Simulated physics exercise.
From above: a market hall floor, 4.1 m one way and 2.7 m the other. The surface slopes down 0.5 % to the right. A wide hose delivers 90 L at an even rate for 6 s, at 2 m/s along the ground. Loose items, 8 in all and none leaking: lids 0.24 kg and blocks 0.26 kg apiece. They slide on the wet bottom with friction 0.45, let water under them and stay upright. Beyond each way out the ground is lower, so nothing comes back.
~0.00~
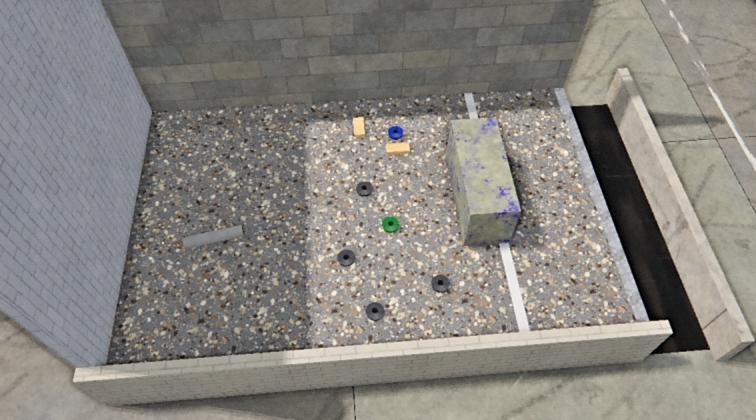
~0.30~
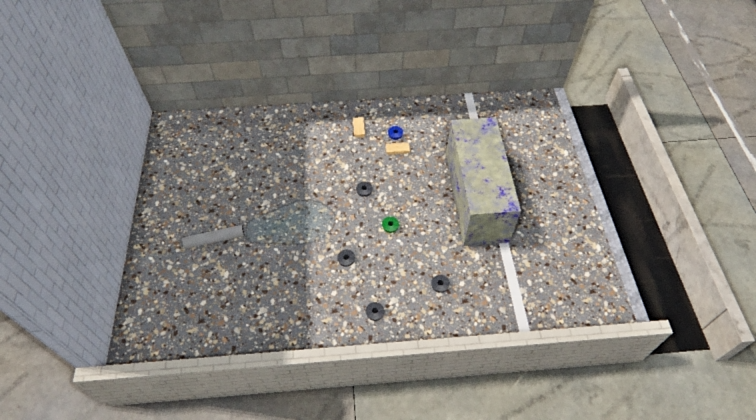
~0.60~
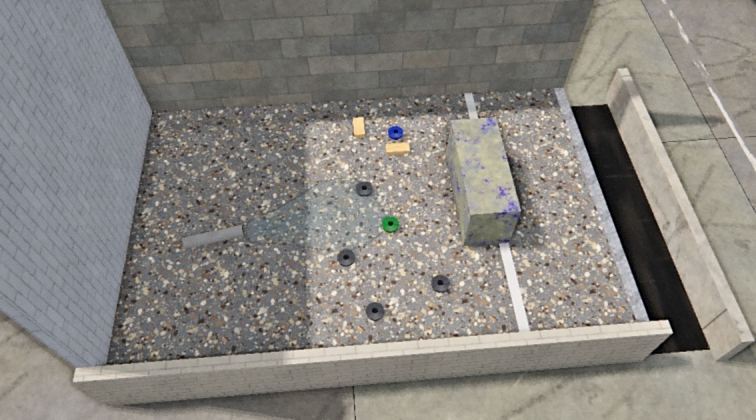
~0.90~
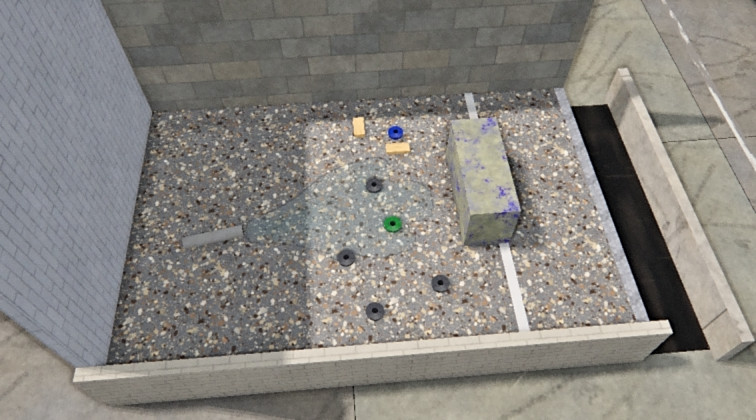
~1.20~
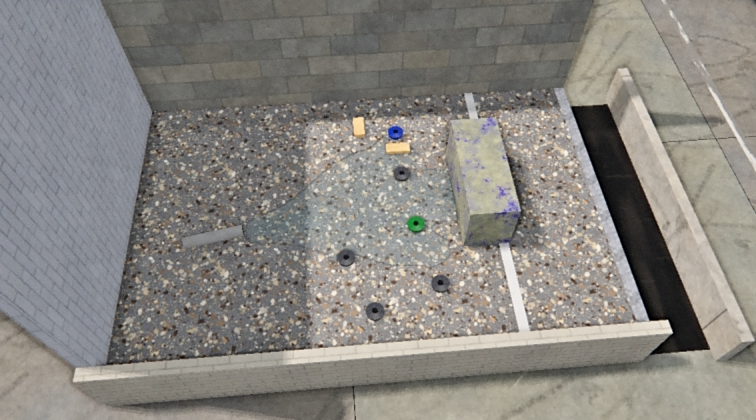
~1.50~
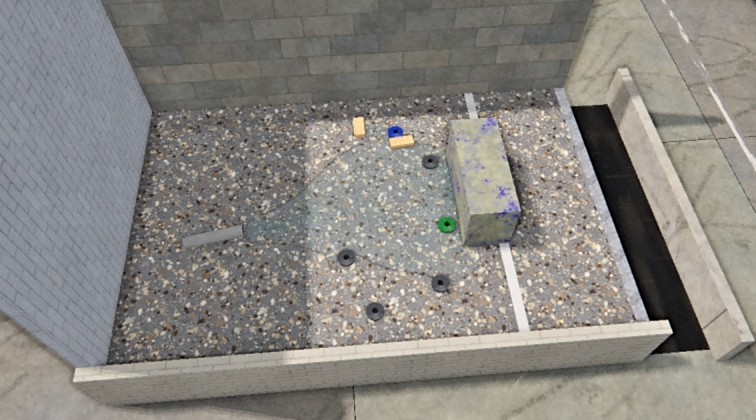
Water spread out from a wide hose across a speckled, walled floor, and a dark lid and the green lid slid right toward a big stone block, while a tan block near the blue lid shifted slightly.
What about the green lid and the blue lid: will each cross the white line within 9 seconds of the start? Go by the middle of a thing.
Green lid passes, blue lid falls short.
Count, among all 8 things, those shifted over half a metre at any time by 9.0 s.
5 of them.
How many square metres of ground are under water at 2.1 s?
Some 2.0 m2.
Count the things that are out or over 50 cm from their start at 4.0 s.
3 of them.
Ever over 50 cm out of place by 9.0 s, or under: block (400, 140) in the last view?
It is over.
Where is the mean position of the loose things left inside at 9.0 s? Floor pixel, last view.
At about (381, 221).
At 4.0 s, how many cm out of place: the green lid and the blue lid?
Roughly 100 and 20 cm by then.
After 2.1 s the green lid is near (450, 238), 0.5 m from its start, afloat; the blue lid is near (396, 130), 0.0 m from its start, aground; 0 of 8 are over the mark; 2 afloat.
After 4.0 s the green lid is near (465, 300), 0.9 m from its start, aground; the blue lid is near (391, 119), 0.2 m from its start, aground; 1 of 8 are over the mark; 2 afloat.
After 6.3 s the green lid is near (552, 321), 1.5 m from its start, afloat; the blue lid is near (363, 120), 0.4 m from its start, afloat; 2 of 8 are over the mark; 2 afloat.
After 9.0 s the green lid is near (641, 297), 2.1 m from its start, aground; the blue lid is near (340, 132), 0.5 m from its start, aground; 2 of 8 are over the mark; 0 afloat.
